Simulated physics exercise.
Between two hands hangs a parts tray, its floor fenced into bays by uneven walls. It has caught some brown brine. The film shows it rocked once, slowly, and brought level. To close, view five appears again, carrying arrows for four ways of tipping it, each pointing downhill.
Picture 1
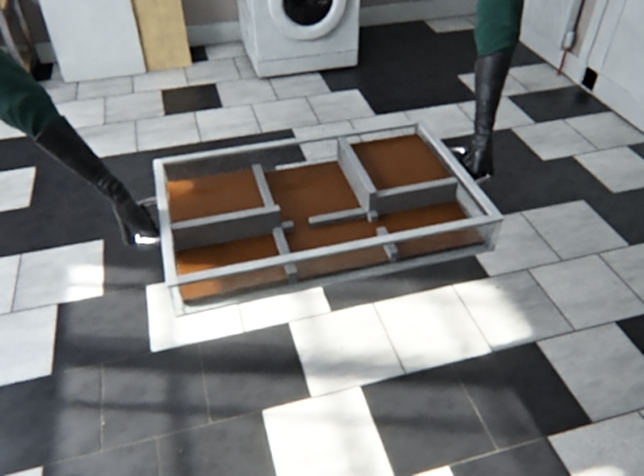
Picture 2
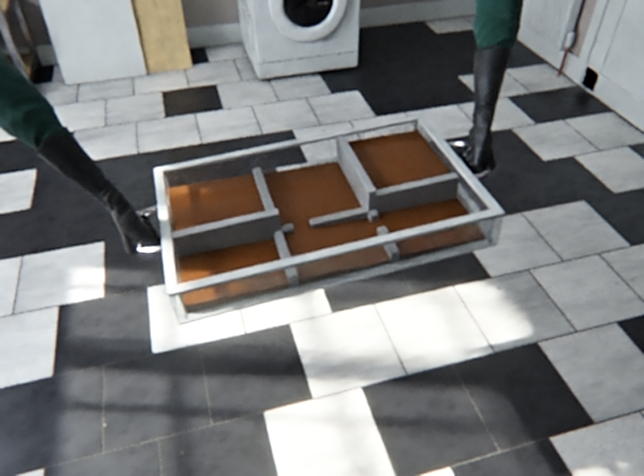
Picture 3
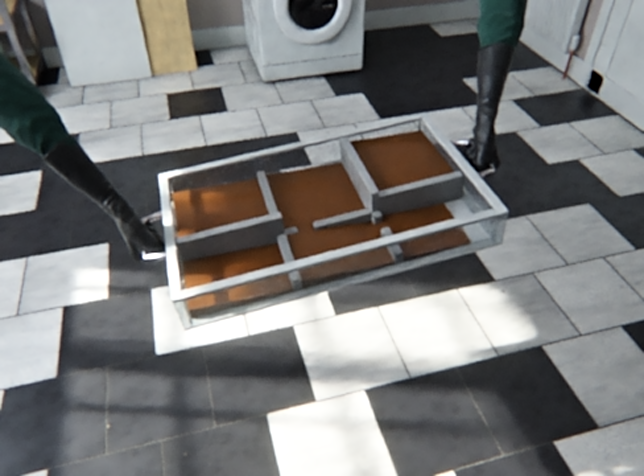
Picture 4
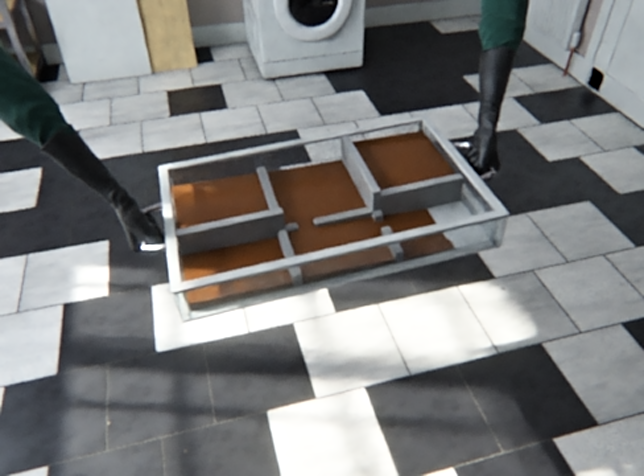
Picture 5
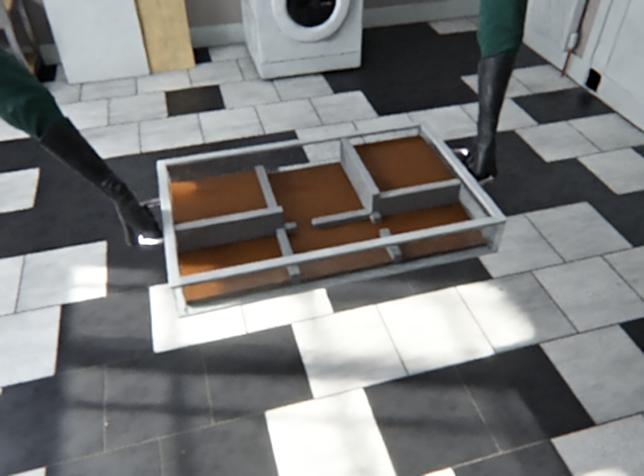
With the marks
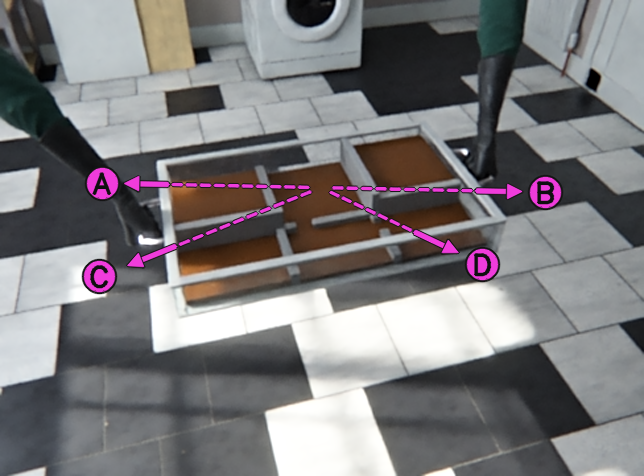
The clip shows two black-gloved hands holding a clear, divided tray of brown liquid above a black and white tiled floor, tilting it slightly down to the left and then bringing it back level.
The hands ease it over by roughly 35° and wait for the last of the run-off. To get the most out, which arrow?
The answer is arrow D.
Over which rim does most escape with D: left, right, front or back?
The front rim.
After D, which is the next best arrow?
Here it is arrow B.
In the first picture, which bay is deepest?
That is the back right bay.
In magenta, A ends at (129, 183); B ends at (516, 191); C ends at (132, 263); D ends at (453, 250).
For arrow A, about 36 % stays in the tray, the largest part in the back left bay.
For arrow B, about 23 % stays in the tray, the largest part in the front right bay.
For arrow C, about 33 % stays in the tray, the largest part in the back left bay.
For arrow D, about 16 % stays in the tray, the largest part in the front right bay.
